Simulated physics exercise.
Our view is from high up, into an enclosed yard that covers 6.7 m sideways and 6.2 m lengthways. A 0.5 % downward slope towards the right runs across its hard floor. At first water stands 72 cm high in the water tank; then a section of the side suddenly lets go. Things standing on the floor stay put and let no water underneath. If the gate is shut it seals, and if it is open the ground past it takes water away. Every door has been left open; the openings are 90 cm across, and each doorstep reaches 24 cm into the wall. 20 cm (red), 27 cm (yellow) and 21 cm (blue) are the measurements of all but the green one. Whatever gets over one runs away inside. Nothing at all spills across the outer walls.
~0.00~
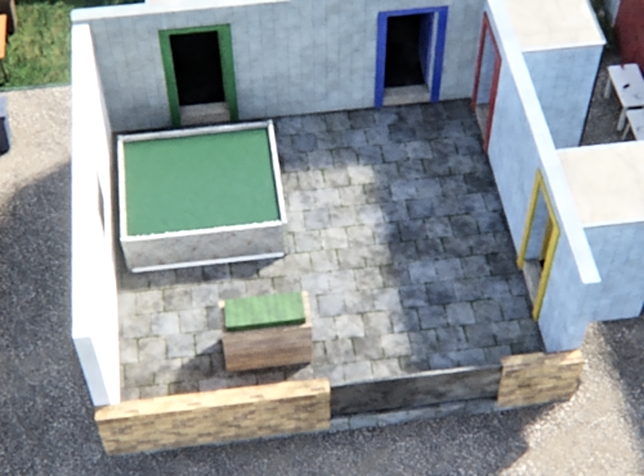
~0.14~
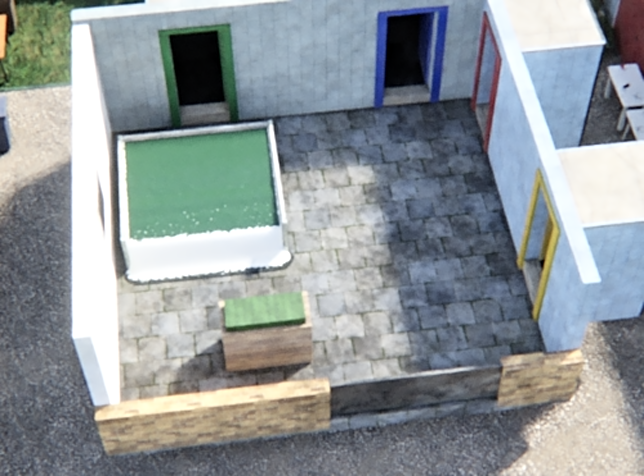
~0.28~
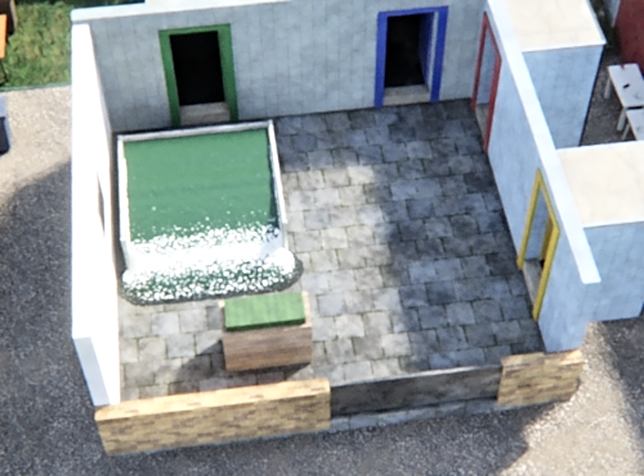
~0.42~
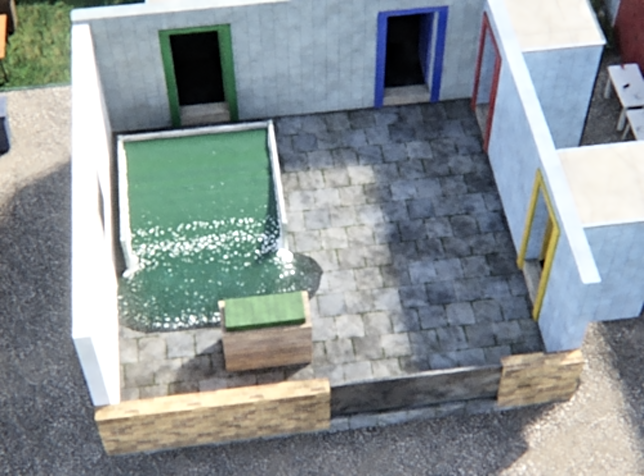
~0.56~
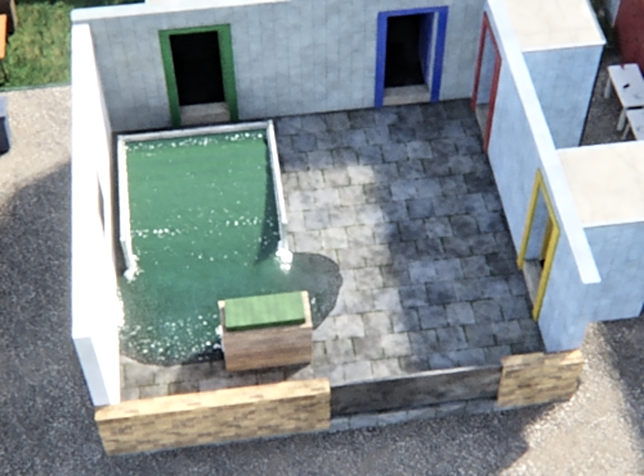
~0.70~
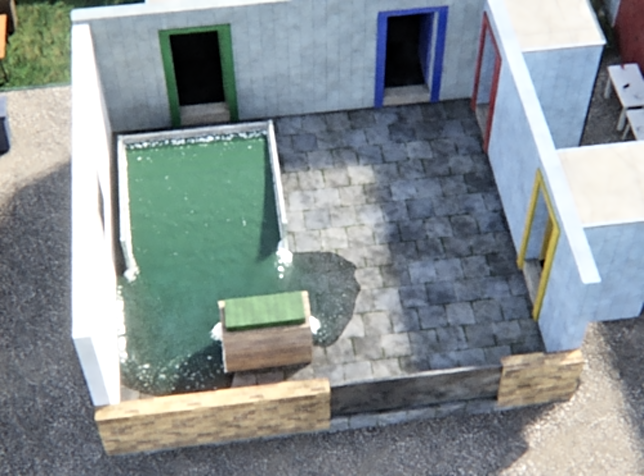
Green water pouring from the open front of a raised tank and spreading across a walled stone yard, surrounding a small crate.
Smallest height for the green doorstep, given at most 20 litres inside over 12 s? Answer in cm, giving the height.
About 11.5 cm.
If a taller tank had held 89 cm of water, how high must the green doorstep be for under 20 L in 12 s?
Then roughly 17 cm.
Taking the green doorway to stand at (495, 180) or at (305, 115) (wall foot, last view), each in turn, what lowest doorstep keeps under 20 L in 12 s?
First place around 9.0 cm, second around 7.5 cm.
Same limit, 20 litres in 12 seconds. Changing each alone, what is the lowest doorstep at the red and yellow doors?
Close to 17 cm (red) and close to 23 cm (yellow).
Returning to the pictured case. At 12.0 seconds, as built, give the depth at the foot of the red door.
About 13.0 cm.
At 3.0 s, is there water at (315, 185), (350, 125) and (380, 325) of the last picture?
First bone-dry, second bone-dry, third wet through.
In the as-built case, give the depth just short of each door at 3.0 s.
Door by door, in centimetres - green 0, red 0, yellow 20, blue 0.
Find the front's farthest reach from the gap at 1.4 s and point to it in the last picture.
In the last picture, around (405, 397).
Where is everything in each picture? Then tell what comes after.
Still water, 72 cm deep, in the water tank at (200, 182); the green door at (201, 84) is dry, in the first frame.
The front is at (135, 281), 0.3 m from the gap at (207, 249); 0.6 m2 of floor is wet, 72 cm left at the back, in the second frame.
The gap is at (207, 252), the front 0.8 m out at (177, 300); the back of the water tank holds 72 cm, in the third frame.
The front is at (160, 330), 1.3 m from the gap at (208, 253); 3.8 m2 of floor is wet, 72 cm left at the back, in the fourth frame.
Water pours out at (208, 253) and has run 1.9 m, to (161, 361); about 11 cm deep outside, 66 cm at the back, in the fifth frame.
The front is at (171, 393), 2.5 m from the gap at (208, 253); 7.0 m2 of floor is wet, 60 cm left at the back; the green door at (201, 84), 3.2 m from the gap, is still 3.2 m from the nearest water, in the sixth frame.
After 1.4 s water covers 30 % of the floor, deepest (56 cm) near (145, 428); it has not reached the green door.
After 3.0 s water covers 60 % of the floor, deepest (39 cm) near (133, 429); it has not reached the green door.
After 12.0 s water covers 100 % of the floor, deepest (21 cm) near (289, 117); 14 cm at the green door, 0 litres in over its 25 cm doorstep.
At the green door as built, the water arrived by 5.2 s and peaked near 19 cm at 11.0 s.
With a doorstep of 9 cm, 46 litres would have come in within the 12 s; with 12.5 cm, 14 litres. So under 20 litres takes about 11.5 cm.
